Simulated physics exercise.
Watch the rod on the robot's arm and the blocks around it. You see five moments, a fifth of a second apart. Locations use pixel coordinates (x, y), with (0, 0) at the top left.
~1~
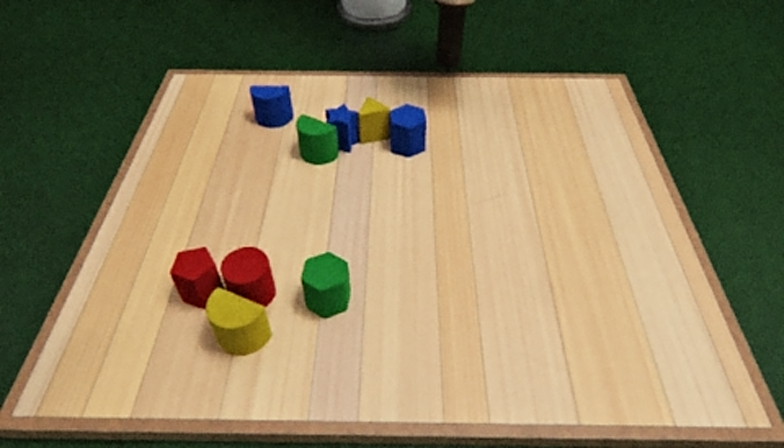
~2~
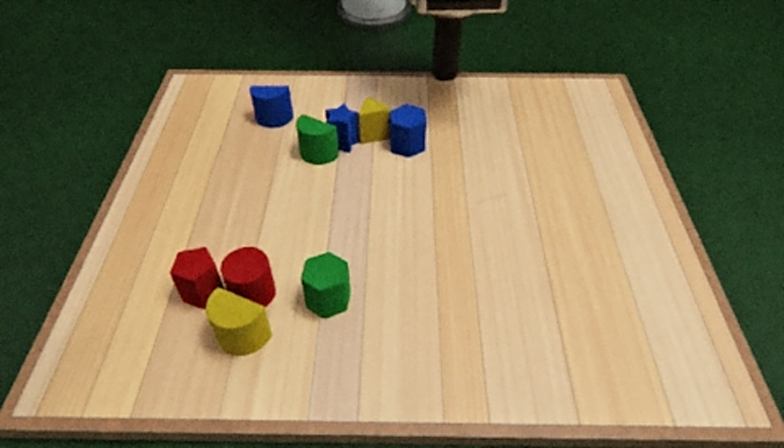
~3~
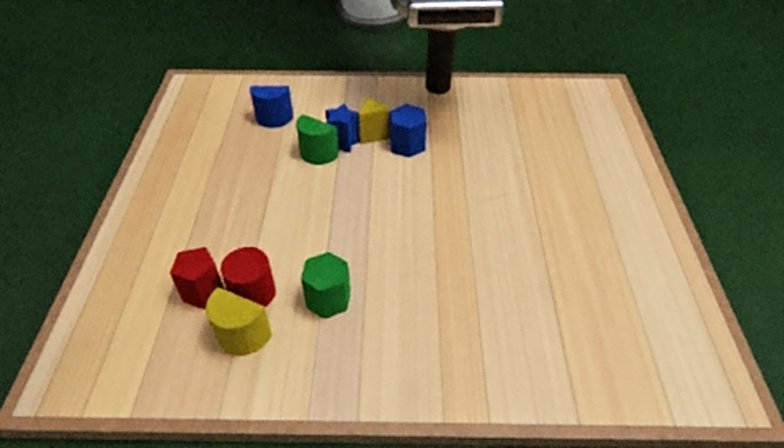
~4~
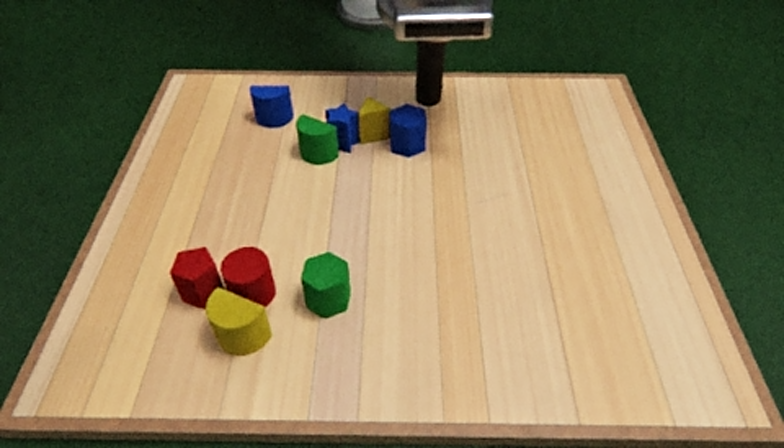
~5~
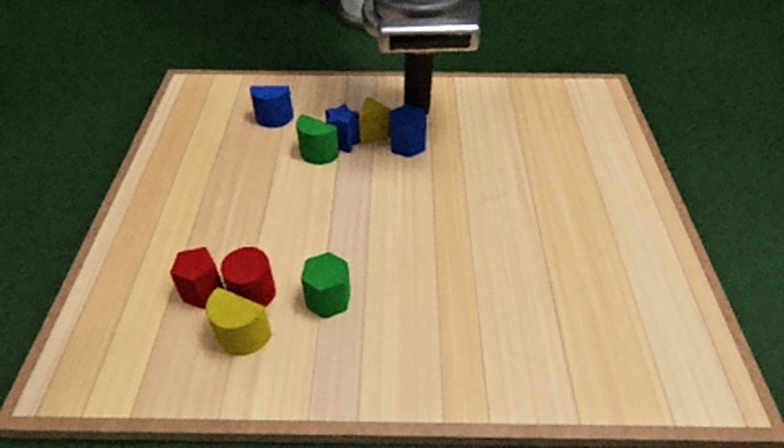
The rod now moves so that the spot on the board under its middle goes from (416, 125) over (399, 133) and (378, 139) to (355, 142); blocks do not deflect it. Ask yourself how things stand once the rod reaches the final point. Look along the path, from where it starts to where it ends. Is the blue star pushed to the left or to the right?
It is displaced to the right.
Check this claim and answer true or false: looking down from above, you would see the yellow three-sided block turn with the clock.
That is true.
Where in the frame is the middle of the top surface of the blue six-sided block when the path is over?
It is going to be at (398, 126).
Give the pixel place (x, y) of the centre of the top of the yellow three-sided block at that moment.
I'd expect the centre of its top face to be at (331, 106).
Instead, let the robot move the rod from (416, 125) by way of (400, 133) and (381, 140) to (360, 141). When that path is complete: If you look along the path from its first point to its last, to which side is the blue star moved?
To the path's right.
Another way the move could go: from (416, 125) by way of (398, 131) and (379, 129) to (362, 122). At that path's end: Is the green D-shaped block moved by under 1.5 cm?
In short: Yes.
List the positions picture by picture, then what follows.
The first frame shows tip of the rod (448, 63), middles of tops, green D-shaped block (313, 125), blue star (341, 113), yellow three-sided block (372, 106), blue six-sided block (408, 115).
The second frame shows rod (444, 76), nothing pushed.
The third frame shows rod (438, 88), nothing pushed.
The fourth frame shows rod (428, 100), nothing pushed.
The fifth frame shows rod (417, 110), green D-shaped block (313, 125), blue star (341, 113), yellow three-sided block (372, 106), blue six-sided block (408, 115).
On the path given first. Halfway along, rod (388, 122); blue star (334, 111), turned 20° anticlockwise; yellow three-sided block (362, 109), turned 25° clockwise; blue six-sided block (398, 126), turned 50° anticlockwise.
At the end, rod (355, 127); green D-shaped block (310, 126); blue star (303, 107), turned 70° anticlockwise; yellow three-sided block (331, 106), turned 90° clockwise; blue six-sided block (398, 126), turned 55° anticlockwise.
